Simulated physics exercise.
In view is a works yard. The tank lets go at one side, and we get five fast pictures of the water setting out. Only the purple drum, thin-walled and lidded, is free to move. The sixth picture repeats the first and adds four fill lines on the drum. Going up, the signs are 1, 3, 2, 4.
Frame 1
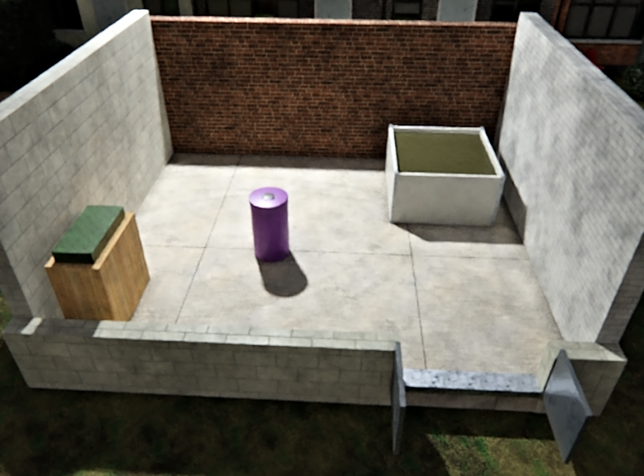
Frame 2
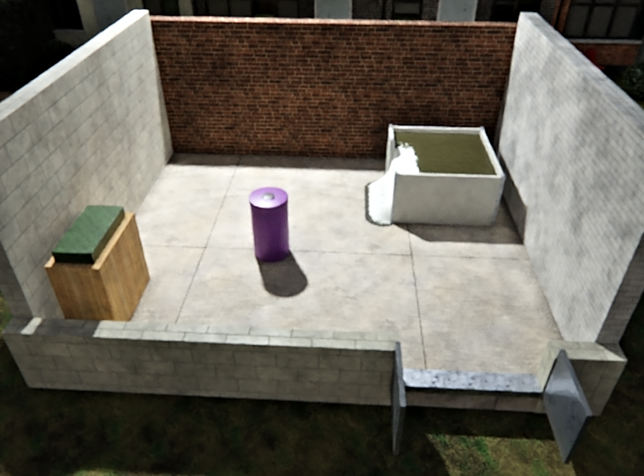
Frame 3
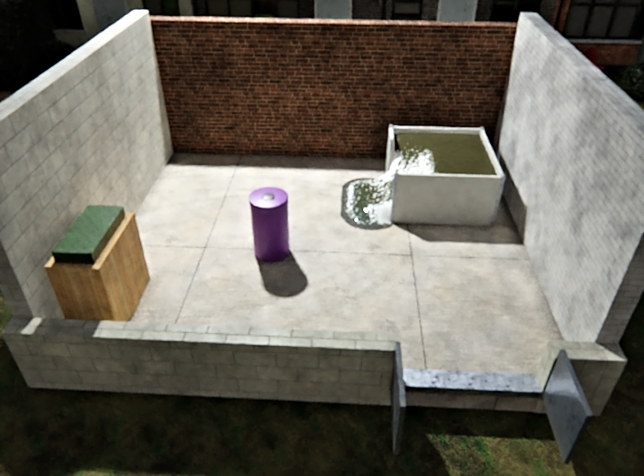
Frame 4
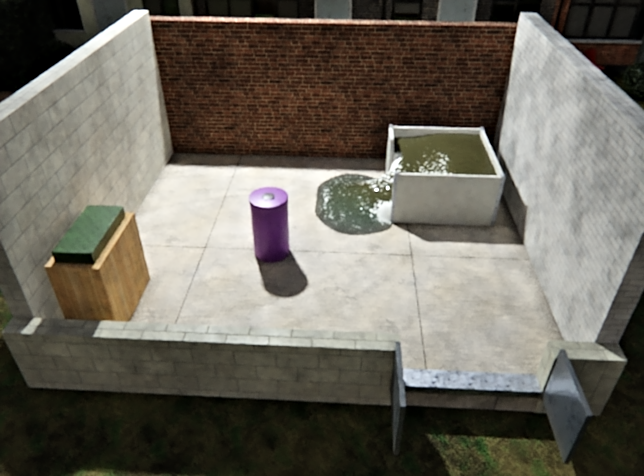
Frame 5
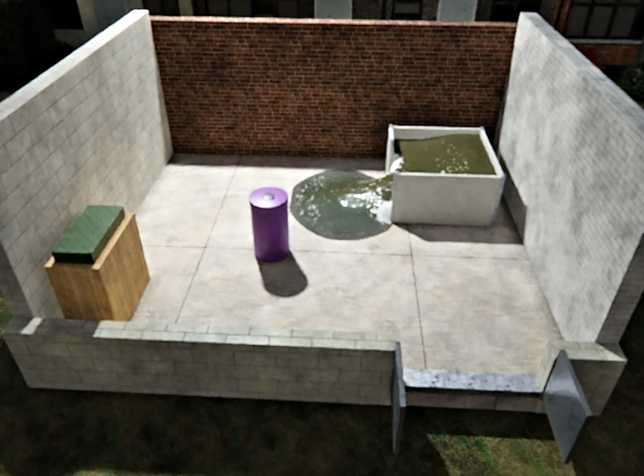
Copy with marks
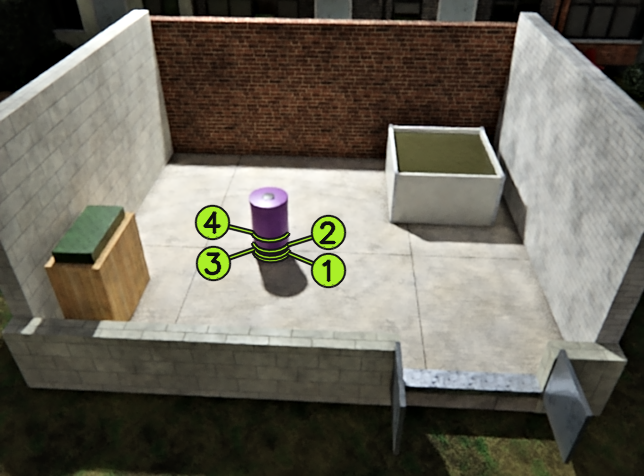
To begin with, a purple drum stands in a walled yard with an open gate, a full tank to its right and a wooden box at left. Water then pours over the tank's left side and spreads leftward across the ground in a widening puddle, while the drum stays still.
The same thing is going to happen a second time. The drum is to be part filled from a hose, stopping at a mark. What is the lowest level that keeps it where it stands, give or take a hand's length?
Use line 4.
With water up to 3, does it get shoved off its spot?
Yes, it does.
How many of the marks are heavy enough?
One.
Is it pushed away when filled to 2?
Yes, that goes wrong.
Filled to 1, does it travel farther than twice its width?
Yes, clearly.
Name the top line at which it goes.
That is line 2.
On the marked copy, 1 at (269, 260); 2 at (269, 251); 3 at (269, 257); 4 at (268, 240); from the bottom up 1, 3, 2, 4.
With 1, it is pushed about 6 times its own width away.
With 2, it is pushed about its own width away.
With 3, it is pushed about 3 times its own width away.
With 4, it does not move.
